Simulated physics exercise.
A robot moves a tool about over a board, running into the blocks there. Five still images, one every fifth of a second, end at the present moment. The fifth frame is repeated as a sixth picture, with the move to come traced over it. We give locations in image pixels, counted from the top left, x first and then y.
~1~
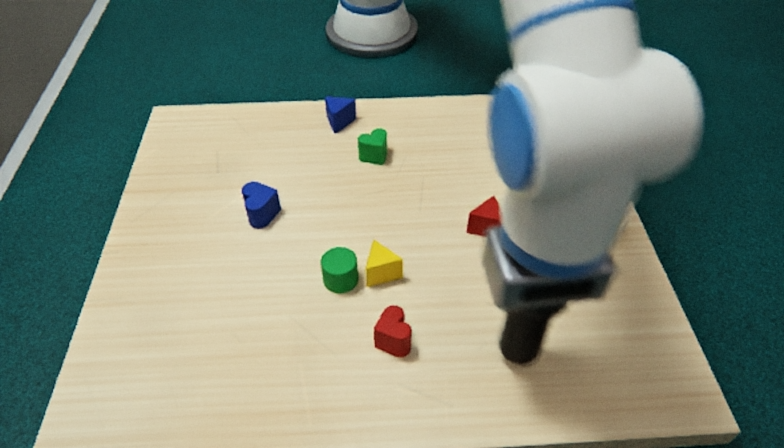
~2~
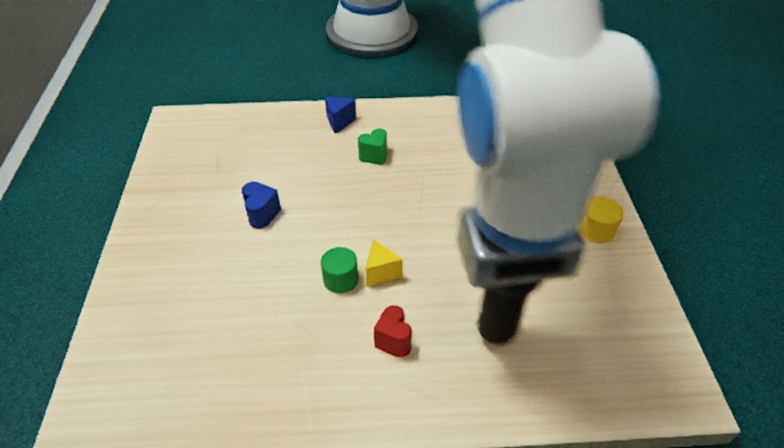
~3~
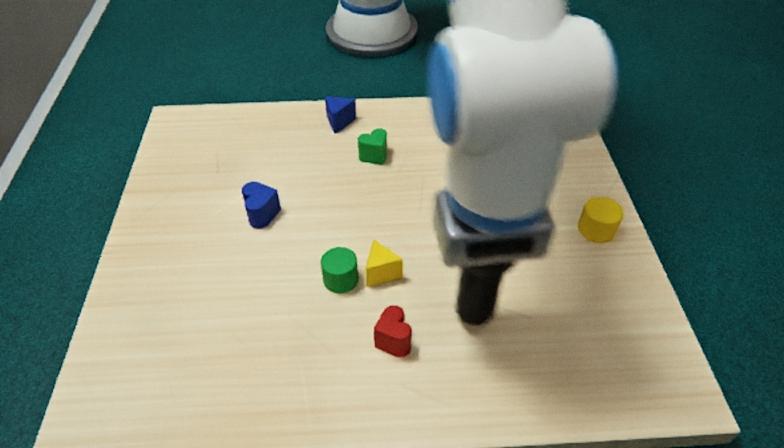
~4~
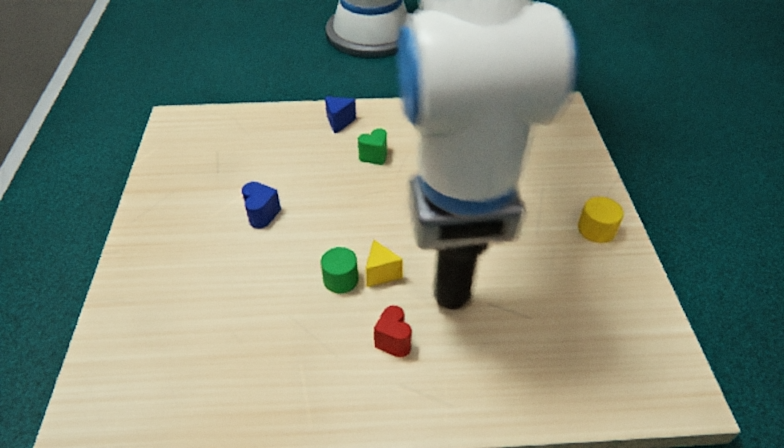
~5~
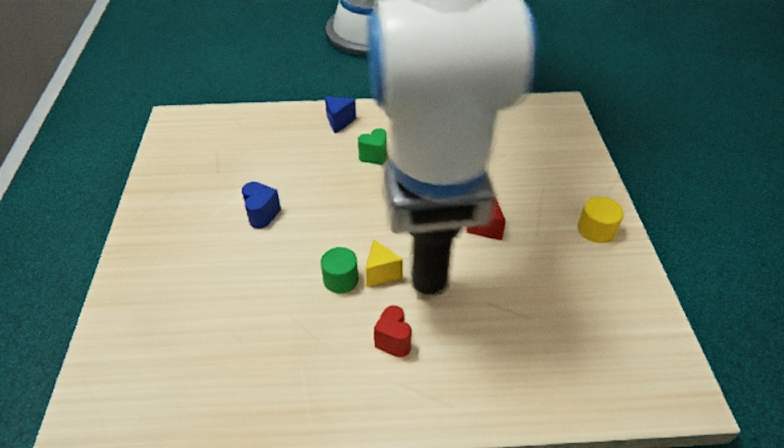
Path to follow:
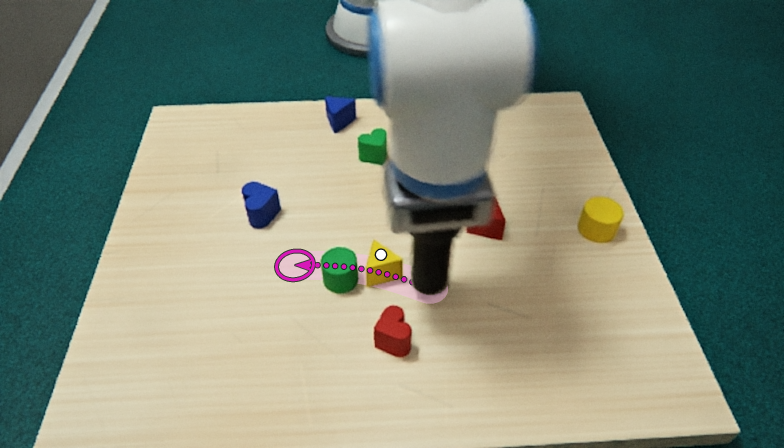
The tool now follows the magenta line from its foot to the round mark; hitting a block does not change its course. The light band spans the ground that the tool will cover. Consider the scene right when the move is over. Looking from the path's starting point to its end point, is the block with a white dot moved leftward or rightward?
Right-hand side.
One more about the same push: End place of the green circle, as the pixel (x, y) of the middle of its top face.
Final place: (279, 275).
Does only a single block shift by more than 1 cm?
No.
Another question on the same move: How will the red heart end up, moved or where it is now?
Once the tool is done, the red heart remains in the old spot.
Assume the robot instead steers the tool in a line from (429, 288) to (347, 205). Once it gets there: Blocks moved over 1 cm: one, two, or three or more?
Moved: Just one.
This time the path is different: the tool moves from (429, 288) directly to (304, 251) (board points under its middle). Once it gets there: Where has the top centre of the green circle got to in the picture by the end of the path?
The answer is (304, 264).
Path on the board, from (429, 288) over (385, 274) and (341, 266) to (295, 265); the dot is on the yellow three-sided block.
On the path given first. One third of the way, tool at (384, 265); green circle at (332, 261); yellow three-sided block at (356, 245), turned 50° anticlockwise.
Two thirds of the way, tool at (339, 258); green circle at (306, 265); yellow three-sided block at (311, 235), turned 55° anticlockwise.
At the end, tool at (293, 257); green circle at (279, 275); yellow three-sided block at (279, 226); red heart in place.
